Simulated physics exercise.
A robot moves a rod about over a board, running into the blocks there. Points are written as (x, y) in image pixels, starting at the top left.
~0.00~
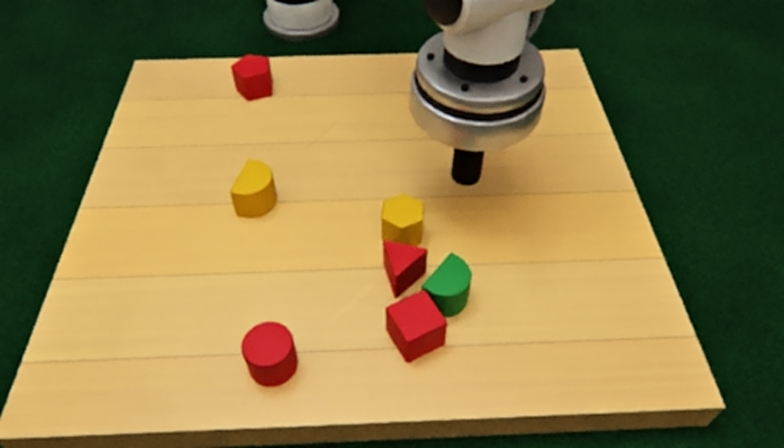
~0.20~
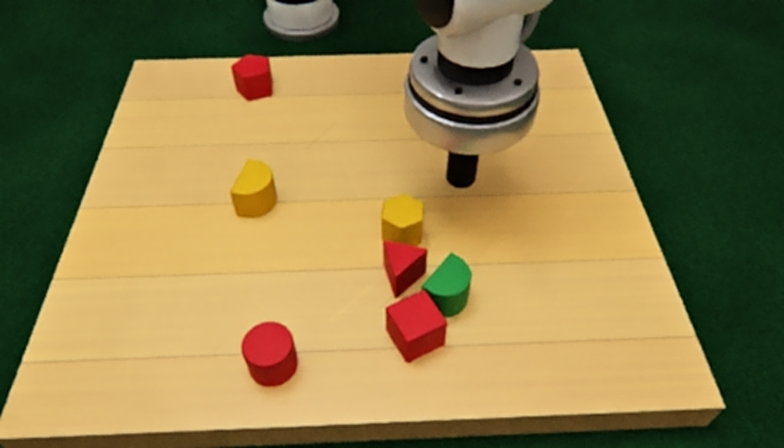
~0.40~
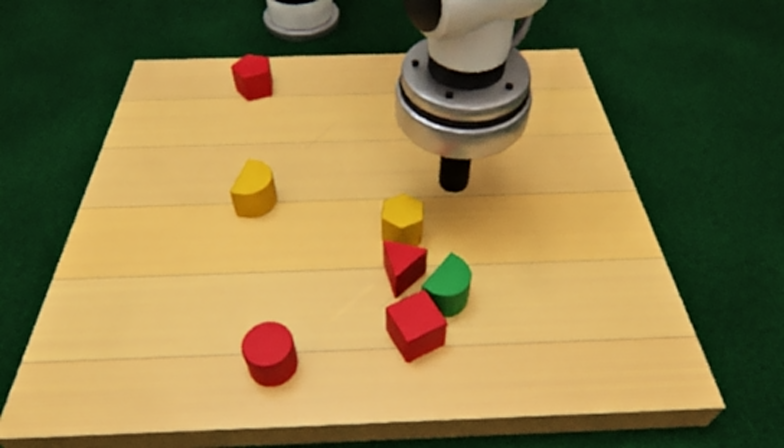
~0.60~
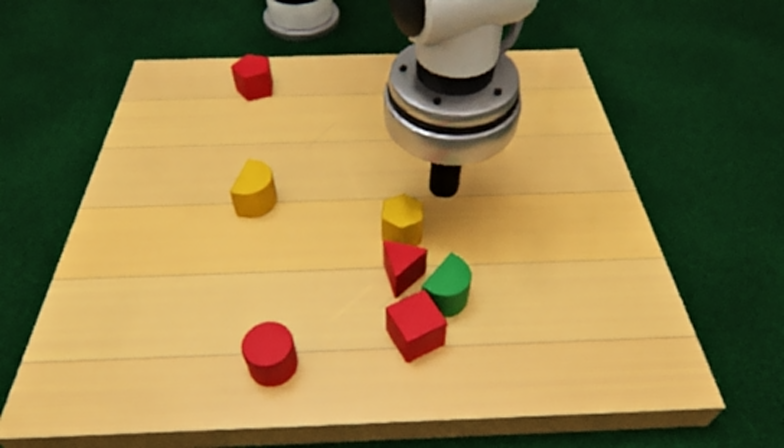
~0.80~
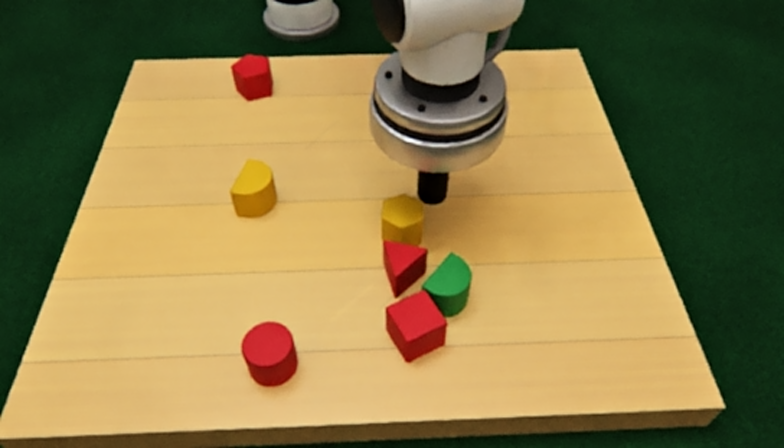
The robot's rod glides left and slightly nearer above the board while the coloured blocks stay still.
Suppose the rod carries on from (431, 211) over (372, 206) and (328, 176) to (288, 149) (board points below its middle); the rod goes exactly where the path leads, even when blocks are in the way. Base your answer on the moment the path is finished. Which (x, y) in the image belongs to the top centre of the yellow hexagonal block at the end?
The yellow hexagonal block ends near (385, 217).
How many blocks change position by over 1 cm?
I count one.
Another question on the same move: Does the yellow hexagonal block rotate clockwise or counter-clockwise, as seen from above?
It is turned anticlockwise.
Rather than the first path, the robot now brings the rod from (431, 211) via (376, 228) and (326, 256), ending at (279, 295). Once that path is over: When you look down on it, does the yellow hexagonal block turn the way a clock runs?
No, that is not how it ends up.
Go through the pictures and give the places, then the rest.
Rod's lower end (466, 177); yellow half-round block (252, 177); yellow hexagonal block (403, 209), in the first picture.
Rod (461, 180); blocks still, in the second picture.
Rod (453, 184); blocks still, in the third picture.
Rod (444, 189); blocks still, in the fourth picture.
Rod (432, 195); yellow half-round block (252, 177); yellow hexagonal block (403, 209), in the fifth picture.
What follows on the original path. One third of the way, rod (371, 189); yellow hexagonal block (385, 217), turned 30° anticlockwise.
Two thirds of the way, rod (327, 160); yellow hexagonal block (385, 217), turned 30° anticlockwise.
At the end, rod (285, 133); yellow half-round block still; yellow hexagonal block (385, 217), turned 30° anticlockwise.
